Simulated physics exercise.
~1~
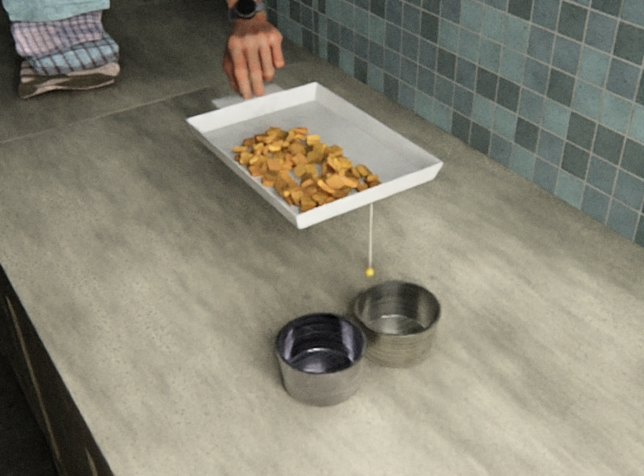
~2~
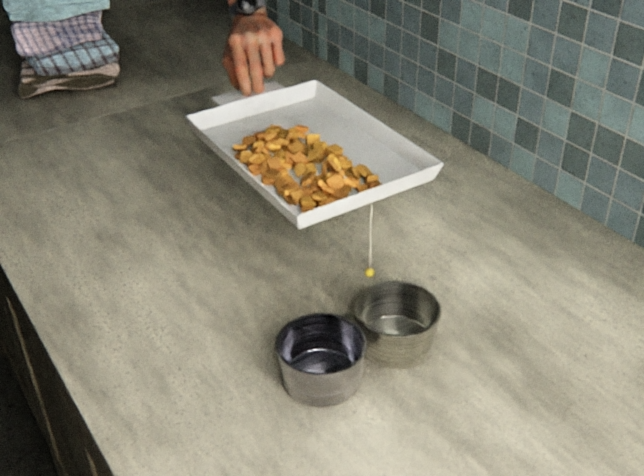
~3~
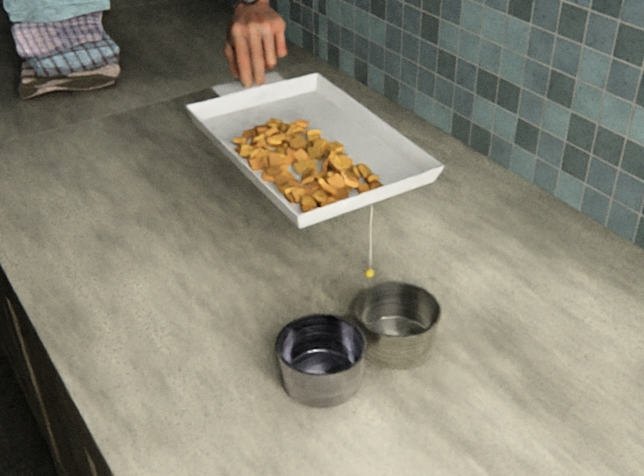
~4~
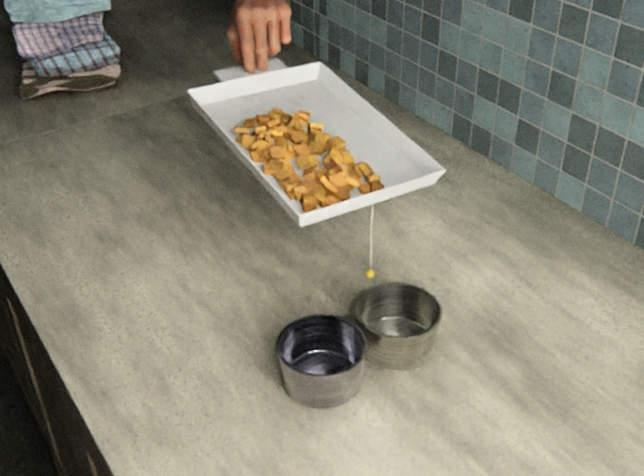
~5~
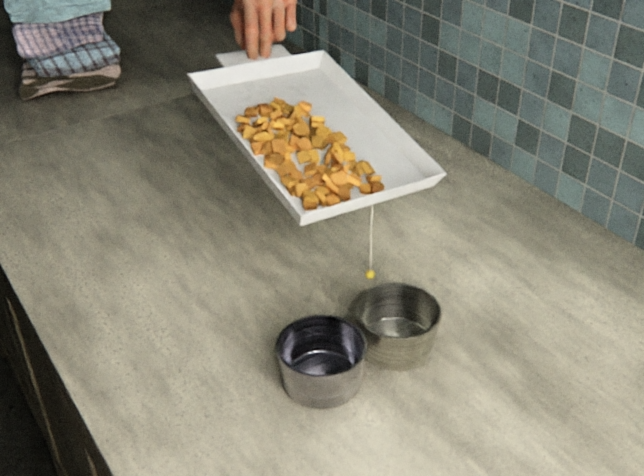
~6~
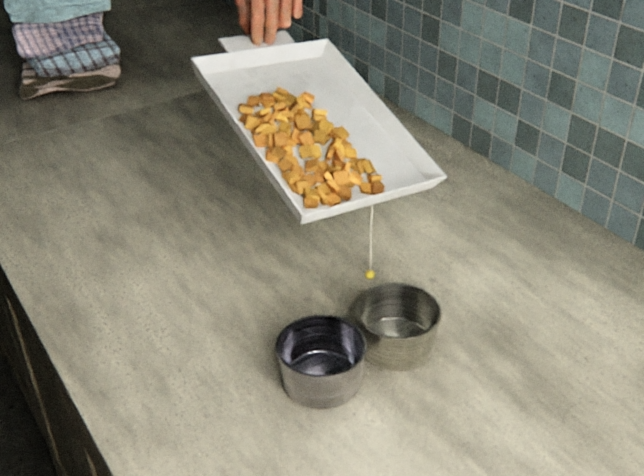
On a grey counter beside a blue-tiled wall, a hand held a white tray of golden-brown pieces near two metal dishes and steadily raised its back end, while a yellow bead hung from the front.
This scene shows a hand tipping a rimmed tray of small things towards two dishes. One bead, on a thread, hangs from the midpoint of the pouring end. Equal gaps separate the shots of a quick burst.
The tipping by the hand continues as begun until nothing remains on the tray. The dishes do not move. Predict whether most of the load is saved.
The dishes will catch only a minority of the load.
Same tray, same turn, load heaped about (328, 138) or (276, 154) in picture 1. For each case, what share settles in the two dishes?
It comes to about 20 per cent the first time and about 40 per cent the second.
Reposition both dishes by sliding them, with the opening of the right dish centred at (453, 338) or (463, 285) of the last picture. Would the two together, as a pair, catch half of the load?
The first try: Below a half. The second: The larger part.
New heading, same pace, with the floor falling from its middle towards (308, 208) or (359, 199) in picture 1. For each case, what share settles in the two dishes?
In order, some 30 % and some 80 %.
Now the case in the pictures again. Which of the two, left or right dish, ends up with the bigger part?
Observation: The one at right.
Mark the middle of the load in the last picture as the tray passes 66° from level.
Look around (396, 181) in the last picture.
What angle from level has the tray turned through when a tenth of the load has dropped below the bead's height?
Somewhere around 75 degrees.
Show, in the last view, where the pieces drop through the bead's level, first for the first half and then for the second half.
The first part passes (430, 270); everything after passes (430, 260).
Just after the last frame, tray tipped steeply; almost all on the tray; about a tenth in the air.
A moment on, tray tipped past a quarter turn; roughly a quarter on the tray; roughly a quarter in the right dish; roughly a third outside both; roughly a quarter in the air.
Further on, tray tipped past a quarter turn; roughly a third in the right dish; roughly two thirds outside both.
When it is over, tray tipped past a quarter turn; not one in the left dish; roughly a third in the right dish; roughly two thirds outside both.
